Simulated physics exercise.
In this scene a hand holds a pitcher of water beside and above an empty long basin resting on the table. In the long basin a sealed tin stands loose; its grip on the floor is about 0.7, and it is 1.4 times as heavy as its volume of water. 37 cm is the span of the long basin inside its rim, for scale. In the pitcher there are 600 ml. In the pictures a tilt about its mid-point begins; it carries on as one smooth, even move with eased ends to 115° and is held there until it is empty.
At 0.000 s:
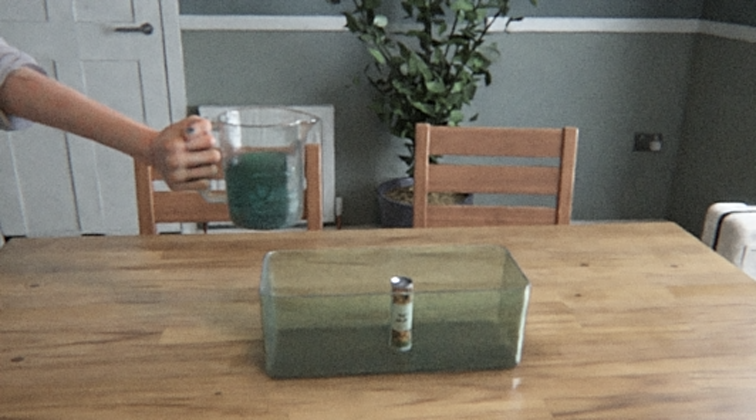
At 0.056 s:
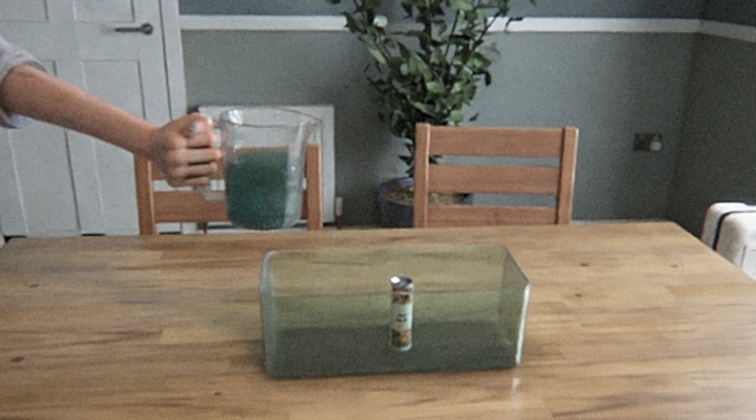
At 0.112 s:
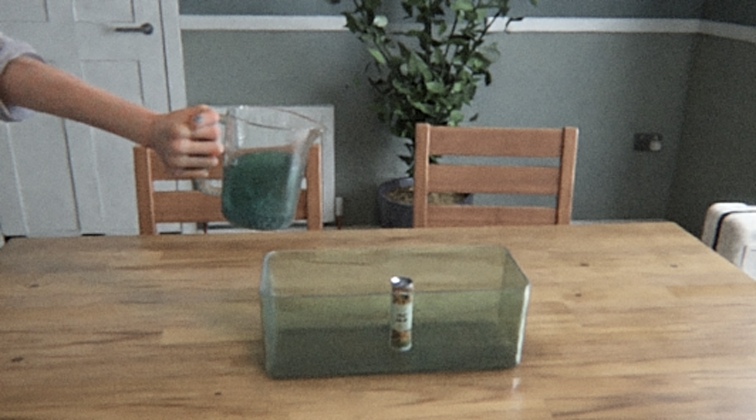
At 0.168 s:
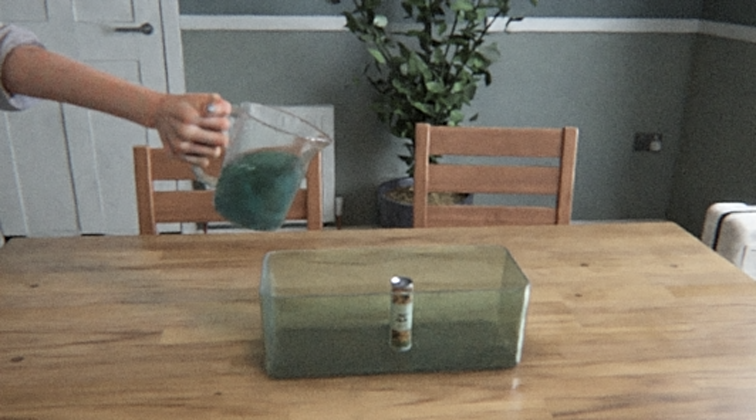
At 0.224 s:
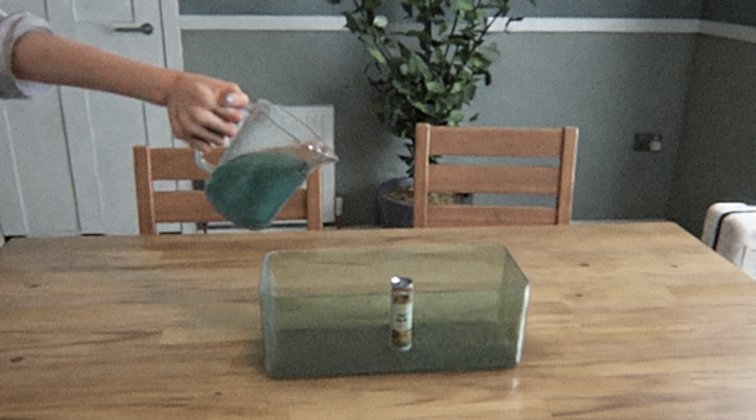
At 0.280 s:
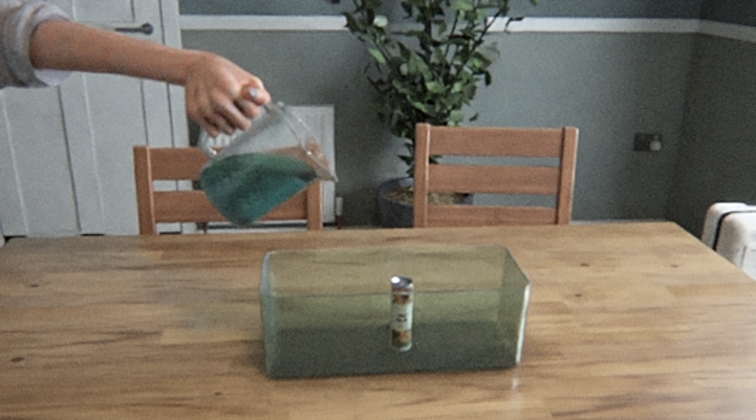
A hand gradually tilting a glass pitcher of blue-green water rightward above a long clear basin with a small tin inside.
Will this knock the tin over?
No, it stays upright.
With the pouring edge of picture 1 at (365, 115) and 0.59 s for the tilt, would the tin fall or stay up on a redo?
Then it tips over.
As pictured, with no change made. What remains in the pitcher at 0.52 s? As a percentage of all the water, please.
Near 56 in a hundred.
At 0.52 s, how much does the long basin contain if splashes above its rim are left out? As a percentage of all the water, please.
16 %, more or less.
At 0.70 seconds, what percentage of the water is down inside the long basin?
I'd say roughly 78 in a hundred of it.
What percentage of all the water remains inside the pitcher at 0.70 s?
10 in a hundred, give or take.
After 0.52 s the tilt is 111° and 55 per cent is still to pour; the tin stands where it began.
After 0.70 s the tilt is 115° and 9 per cent is still to pour; the tin stands where it began.
After 0.89 s the tilt is 115° and 0 per cent is still to pour; the tin stands where it began.
After 1.09 s the tilt is 115° and 0 per cent is still to pour; the tin stands where it began.
In the end the tin stands where it began.
